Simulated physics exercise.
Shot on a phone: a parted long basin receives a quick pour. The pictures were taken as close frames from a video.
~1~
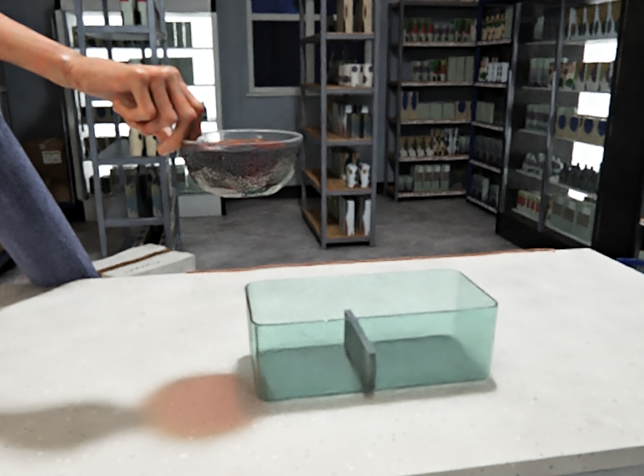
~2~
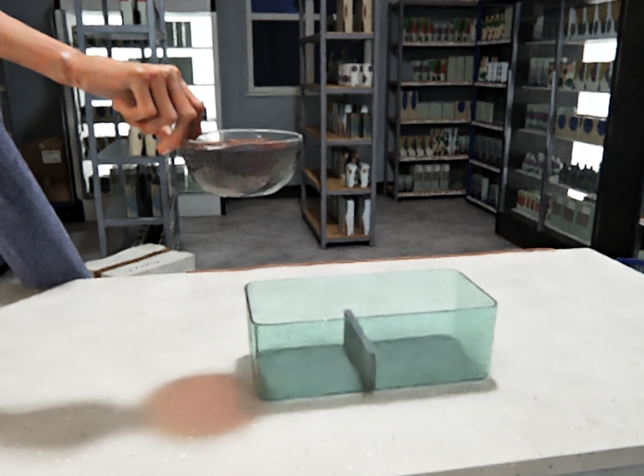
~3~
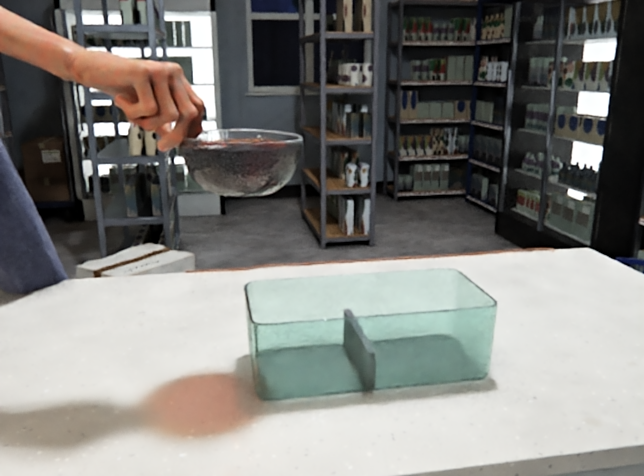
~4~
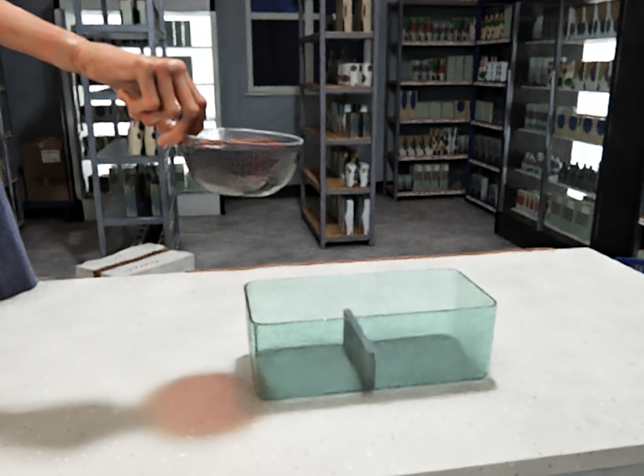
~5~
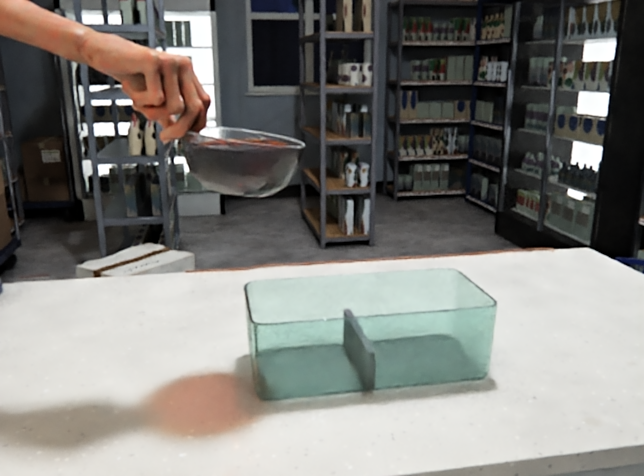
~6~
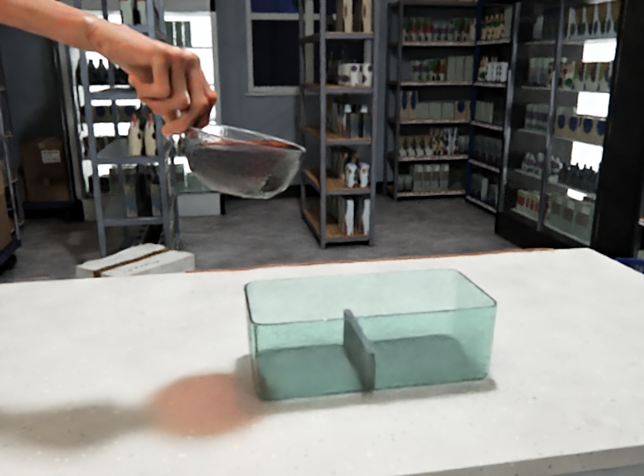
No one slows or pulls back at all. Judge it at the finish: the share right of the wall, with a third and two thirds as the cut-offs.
At the finish, the right of the wall has a third to two thirds.
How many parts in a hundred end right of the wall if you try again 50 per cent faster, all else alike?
It comes to 30 per cent or so.
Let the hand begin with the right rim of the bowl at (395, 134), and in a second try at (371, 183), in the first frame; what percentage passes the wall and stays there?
You'd get 95 percent from the first and 95 percent from the second.
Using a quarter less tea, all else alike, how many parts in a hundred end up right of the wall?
It comes to near 25 per cent.
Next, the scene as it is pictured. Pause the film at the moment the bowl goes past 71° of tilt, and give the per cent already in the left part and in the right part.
About 10 % left and about 15 % right.
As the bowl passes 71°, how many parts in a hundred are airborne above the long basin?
It's close to 45 percent.
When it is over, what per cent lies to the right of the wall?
Roughly 45 in a hundred.
A moment on, the bowl is tipped part way and 35 per cent is still to pour, 8 is left of the wall and 13 right of it.
Next, the bowl is tipped right over and 1 per cent is still to pour, 49 is left of the wall and 43 right of it.
Then the bowl is tipped right over and 0 per cent is still to pour, 54 is left of the wall and 44 right of it.
Later the bowl is tipped right over and 0 per cent is still to pour, 54 is left of the wall and 44 right of it.
Finally, 54 per cent lies left of the wall, 44 right of it and 2 outside.
